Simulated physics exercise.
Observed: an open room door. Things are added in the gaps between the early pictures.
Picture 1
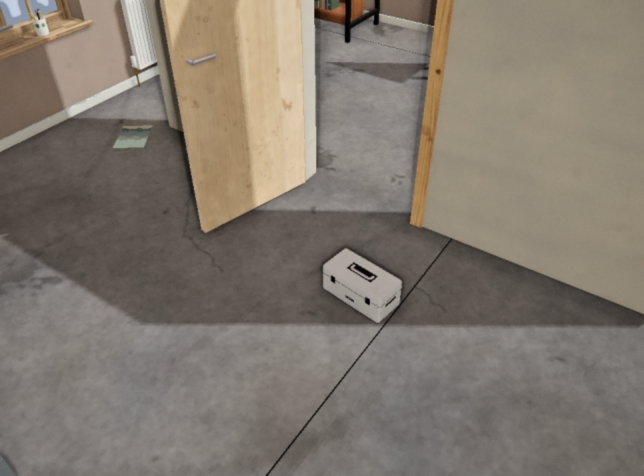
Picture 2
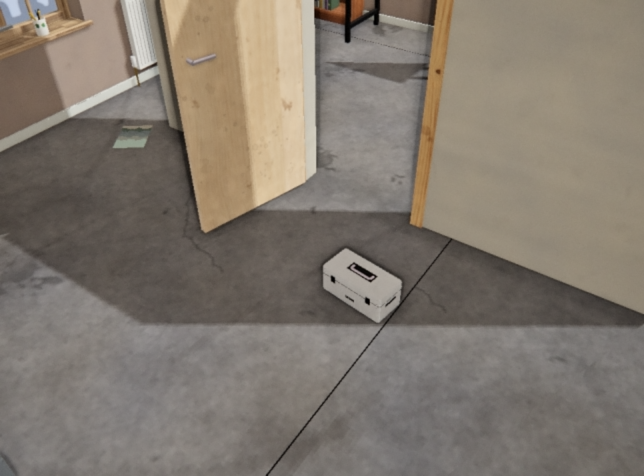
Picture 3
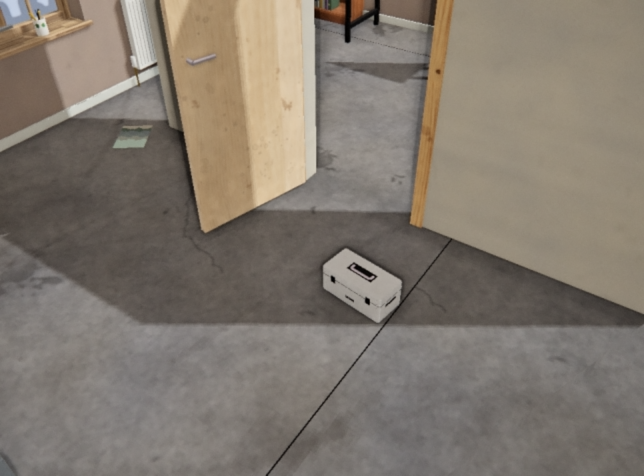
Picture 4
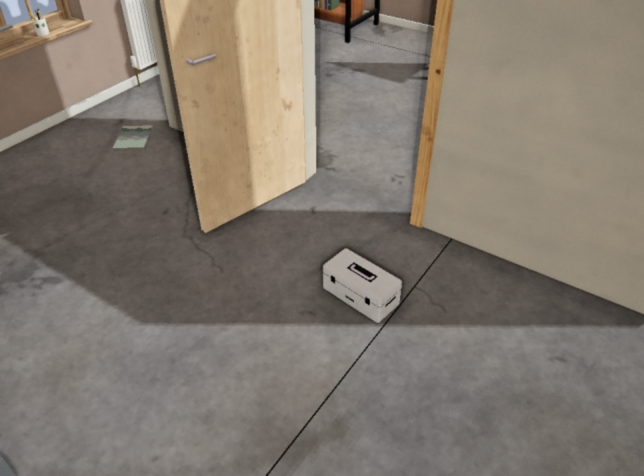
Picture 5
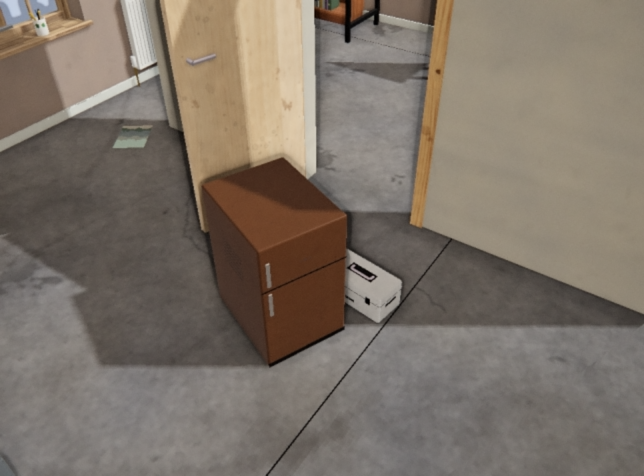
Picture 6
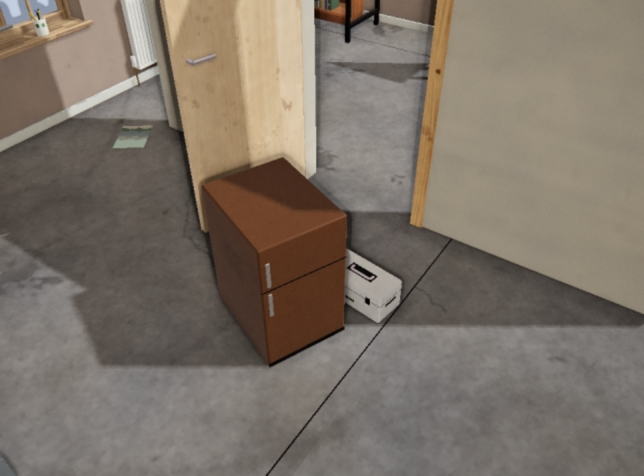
The video shows a white toolbox on a grey floor near a wide-open wooden door, all motionless; then a brown appliance abruptly appears to the left of the toolbox, partly blocking it from view, and everything stays still.
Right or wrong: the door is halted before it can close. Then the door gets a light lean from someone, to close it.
Wrong, it closes fully.
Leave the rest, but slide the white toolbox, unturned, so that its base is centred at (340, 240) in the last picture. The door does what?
After that it cannot finish its swing.
Then, 0.60 s past the last view, door 70° open.
Then, 1.00 s past the last view, door 31° open.
Finally, door 0° open; both still in place. Final places as the last picture's camera would see them, brown appliance near (276, 261).
